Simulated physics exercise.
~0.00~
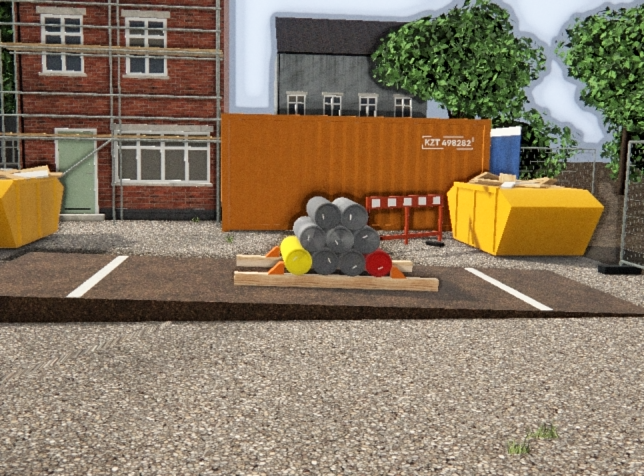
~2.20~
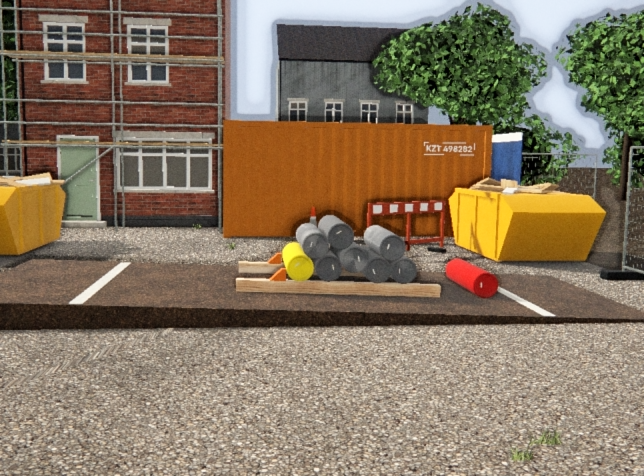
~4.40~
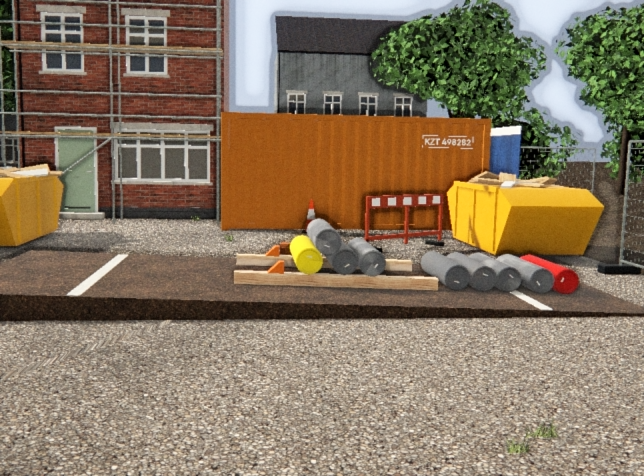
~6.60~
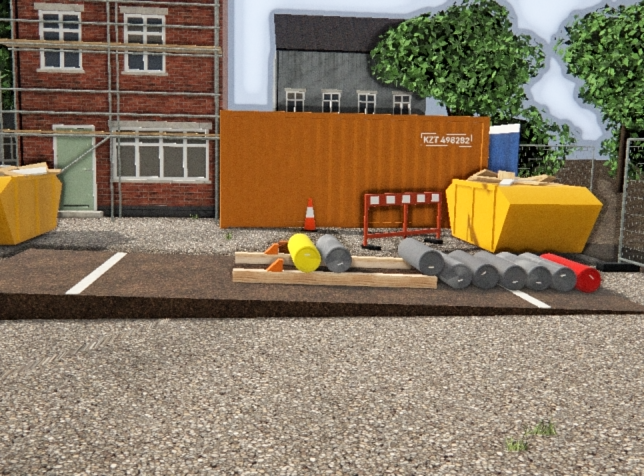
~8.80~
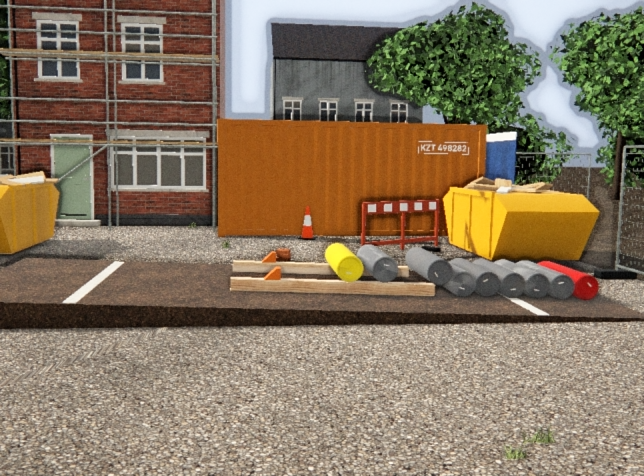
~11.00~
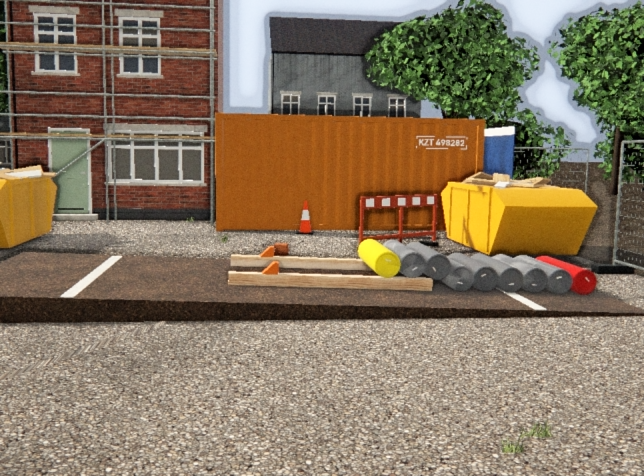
In this clip, a stack of grey, yellow and red cylinders on timber beams collapses to the right, the red one rolling off first past the right white line with grey ones following, while the yellow one rolls along and ends near the beams' right end.
